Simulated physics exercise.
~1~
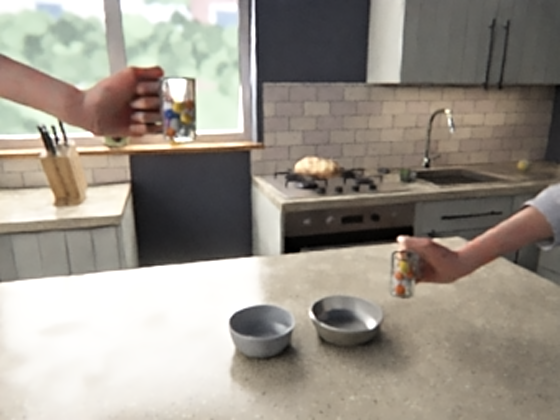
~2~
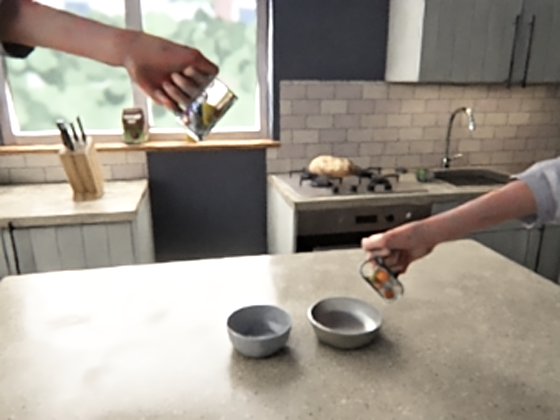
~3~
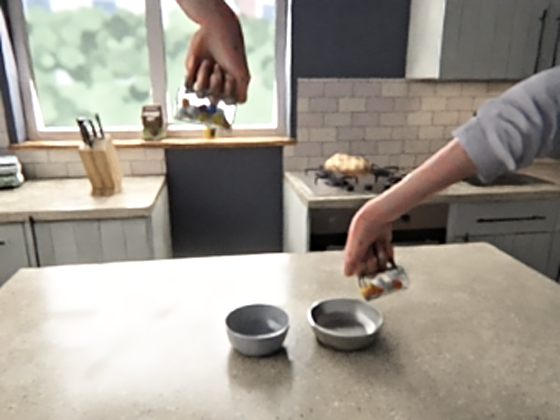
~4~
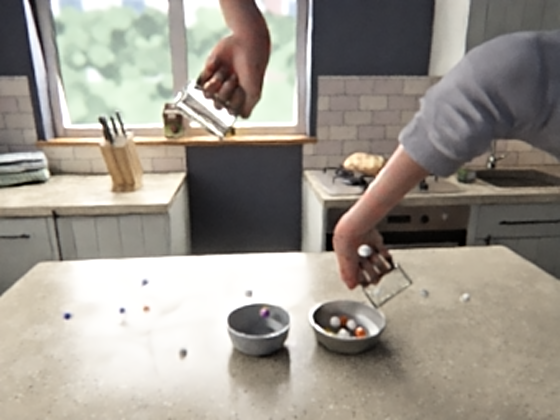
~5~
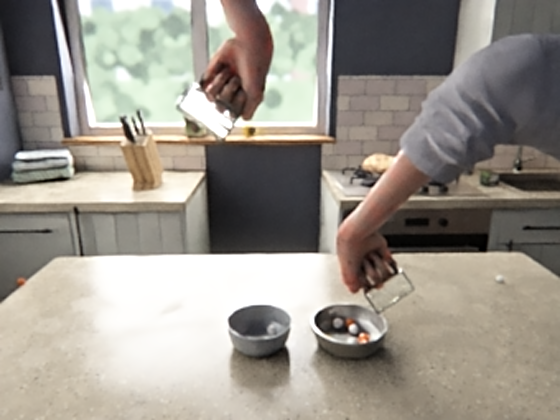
Two hands tip glasses of small colorful balls, the left scattering most outside its bowl.
